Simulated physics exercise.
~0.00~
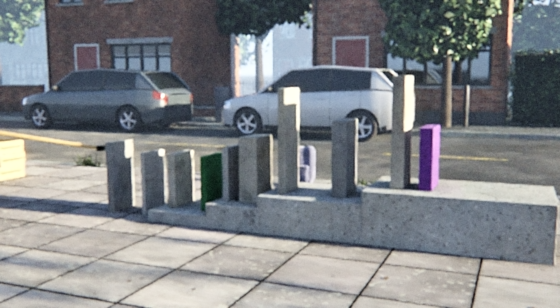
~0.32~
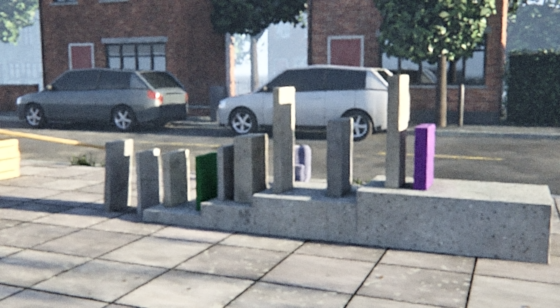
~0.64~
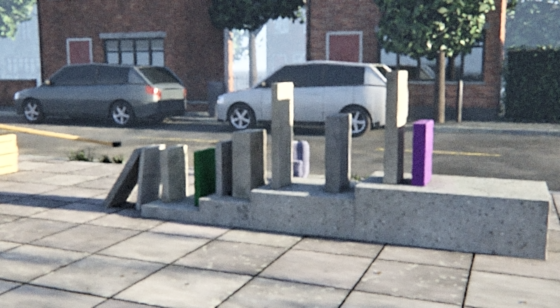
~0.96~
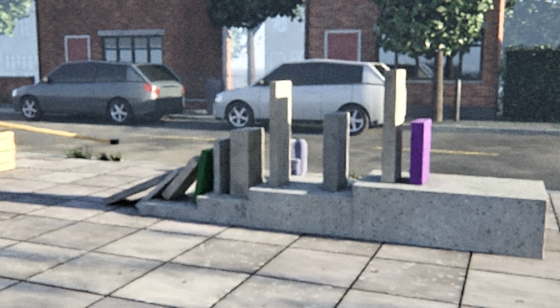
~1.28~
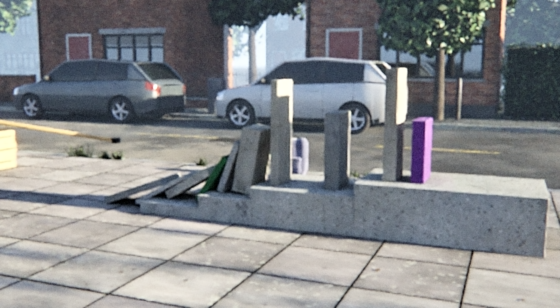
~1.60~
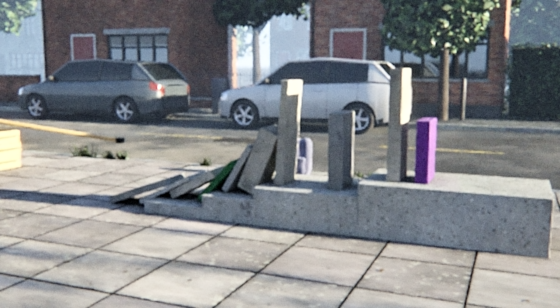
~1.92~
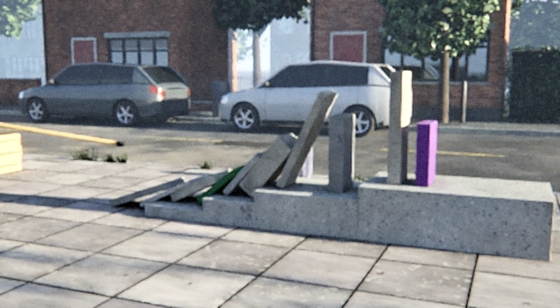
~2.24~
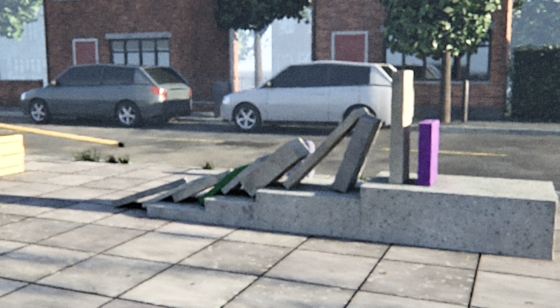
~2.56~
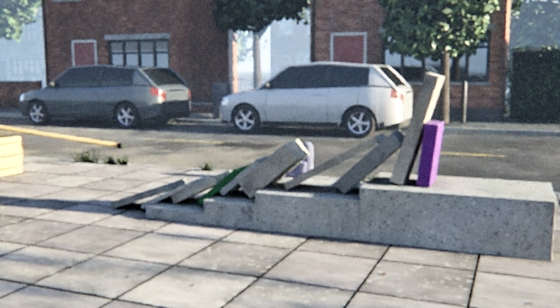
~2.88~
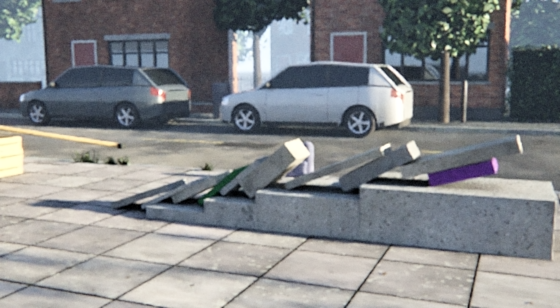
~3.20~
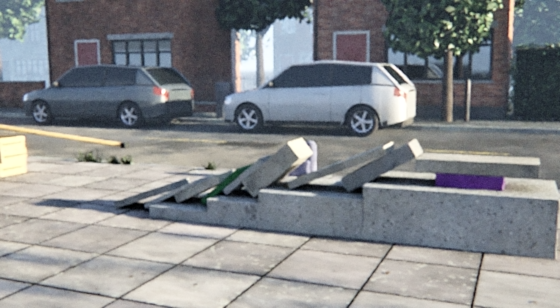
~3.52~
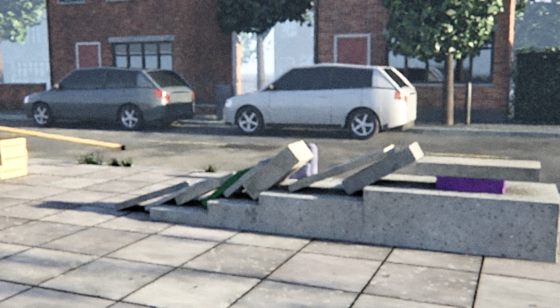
On a paved roadside, upright slabs on low steps topple one after another from left to right, leaving none standing.
